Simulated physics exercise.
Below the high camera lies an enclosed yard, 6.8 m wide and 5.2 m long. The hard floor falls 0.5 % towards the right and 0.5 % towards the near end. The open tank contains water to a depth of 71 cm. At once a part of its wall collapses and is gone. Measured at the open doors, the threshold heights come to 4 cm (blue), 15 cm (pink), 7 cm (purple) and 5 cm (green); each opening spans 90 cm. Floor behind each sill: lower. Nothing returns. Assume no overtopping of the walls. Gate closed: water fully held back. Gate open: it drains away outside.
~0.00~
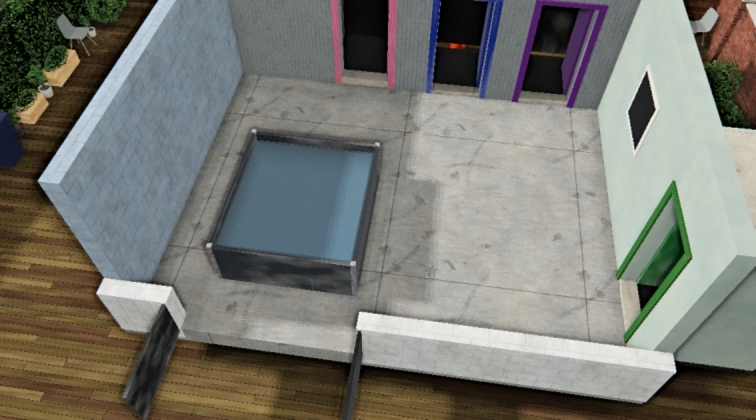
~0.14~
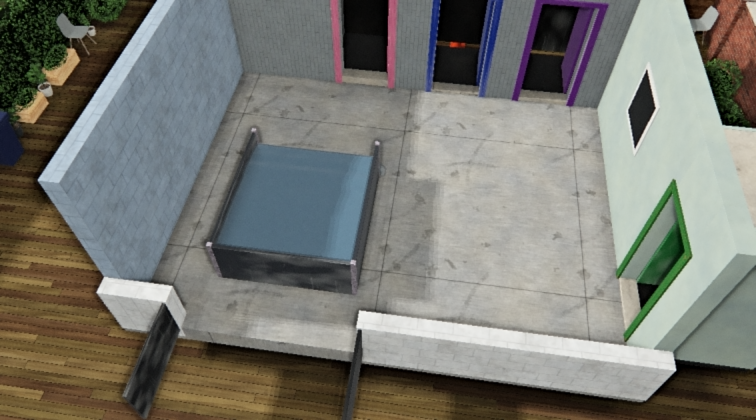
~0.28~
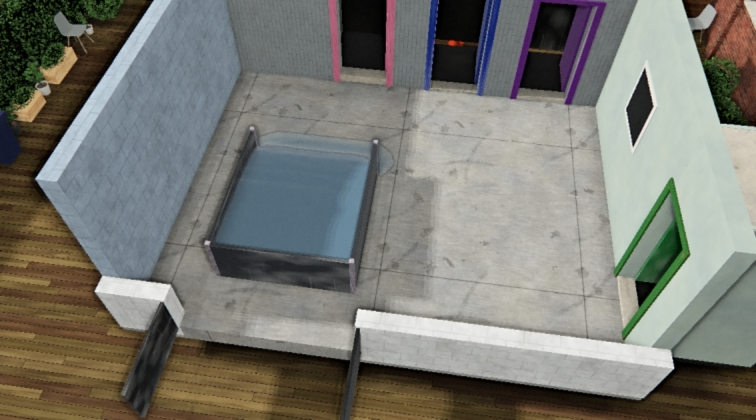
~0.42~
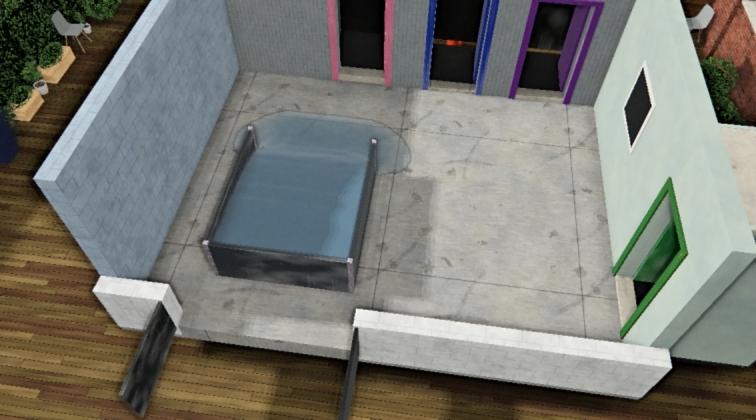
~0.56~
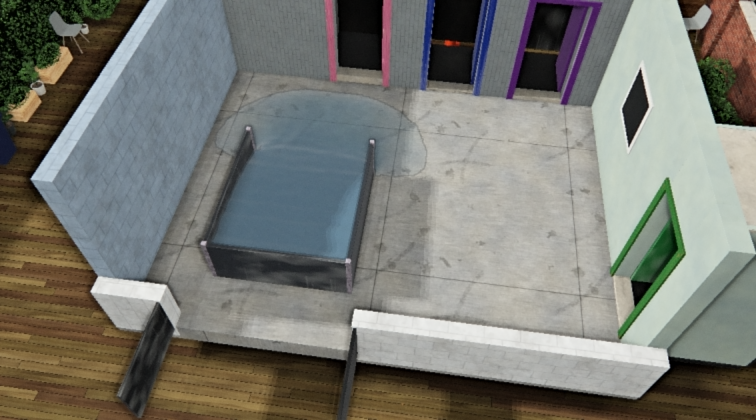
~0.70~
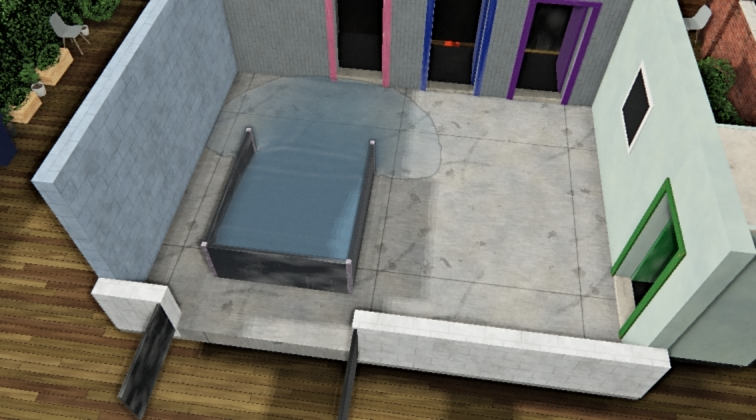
Water pours from the far side of an open tank once that wall vanishes, spreading in a widening, rounded sheet across the grey floor of a walled yard toward the back wall with its pink, blue and purple doorways.
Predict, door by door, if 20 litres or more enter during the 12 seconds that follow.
At the end, blue door: More than stated; pink door: More than stated; purple door: More than stated; green door: More than stated.
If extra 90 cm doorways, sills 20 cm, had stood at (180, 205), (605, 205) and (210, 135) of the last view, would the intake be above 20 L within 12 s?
Check each in turn: The first fails, the second fails, the third fails.
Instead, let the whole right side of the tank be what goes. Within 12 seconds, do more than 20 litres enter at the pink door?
So, pink door: Within bounds.
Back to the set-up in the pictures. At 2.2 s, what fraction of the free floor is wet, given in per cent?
Covered: Roughly 35 %.
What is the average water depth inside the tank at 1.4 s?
Mean depth: Some 38 cm.
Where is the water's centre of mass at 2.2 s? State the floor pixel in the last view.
Around (320, 146).
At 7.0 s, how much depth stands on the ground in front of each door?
Readings (cm): Blue = 5; pink = 7; purple = 10; green = 7.
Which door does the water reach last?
The green door is last.
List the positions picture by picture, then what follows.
In the first picture, the open tank at (300, 196) is whole and still, 71 cm deep.
In the second picture, water pours out on the open tank's far side and has run 1.1 m, to a hidden place; typically 9 cm deep outside, 71 cm at the open tank's back.
In the third picture, the front is at a hidden place, 1.3 m from the gap on the open tank's far side; 1.5 m2 of floor is under water; 71 cm left at the back of the open tank.
In the fourth picture, water pours out on the open tank's far side and has run 1.6 m, to (244, 131); typically 11 cm deep outside, 71 cm at the open tank's back.
In the fifth picture, the front is at (289, 93), 2.0 m from the gap on the open tank's far side; 5.4 m2 of floor is under water; 68 cm left at the back of the open tank.
In the sixth picture, the front is at (289, 77), 2.5 m from the gap on the open tank's far side; 7.3 m2 of floor is under water; 61 cm left at the back of the open tank.
After 1.4 s water covers 30 % of the floor and is deepest (43 cm) near (247, 73); blue door 13 cm at the sill, 4 L in, pink door 41 cm at the sill, 99 L in, purple door not reached, green door not reached.
After 2.2 s water covers 35 % of the floor and is deepest (44 cm) near (283, 76); blue door 15 cm at the sill, 39 L in, pink door 38 cm at the sill, 235 L in, purple door 6 cm at the sill, 0 L in, green door not reached.
After 3.5 s water covers 50 % of the floor and is deepest (25 cm) near (245, 79); blue door 11 cm at the sill, 89 L in, pink door 23 cm at the sill, 350 L in, purple door 8 cm at the sill, 1 L in, green door not reached.
After 7.0 s water covers 85 % of the floor and is deepest (20 cm) near (612, 369); blue door 5 cm at the sill, 124 L in, pink door 7 cm at the sill, 368 L in, purple door 10 cm at the sill, 23 L in, green door 7 cm at the sill, 1 L in.
After 12.0 s water covers 100 % of the floor and is deepest (10 cm) near (585, 365); blue door 7 cm at the sill, 126 L in, pink door 3 cm at the sill, 368 L in, purple door 6 cm at the sill, 37 L in, green door 10 cm at the sill, 63 L in.
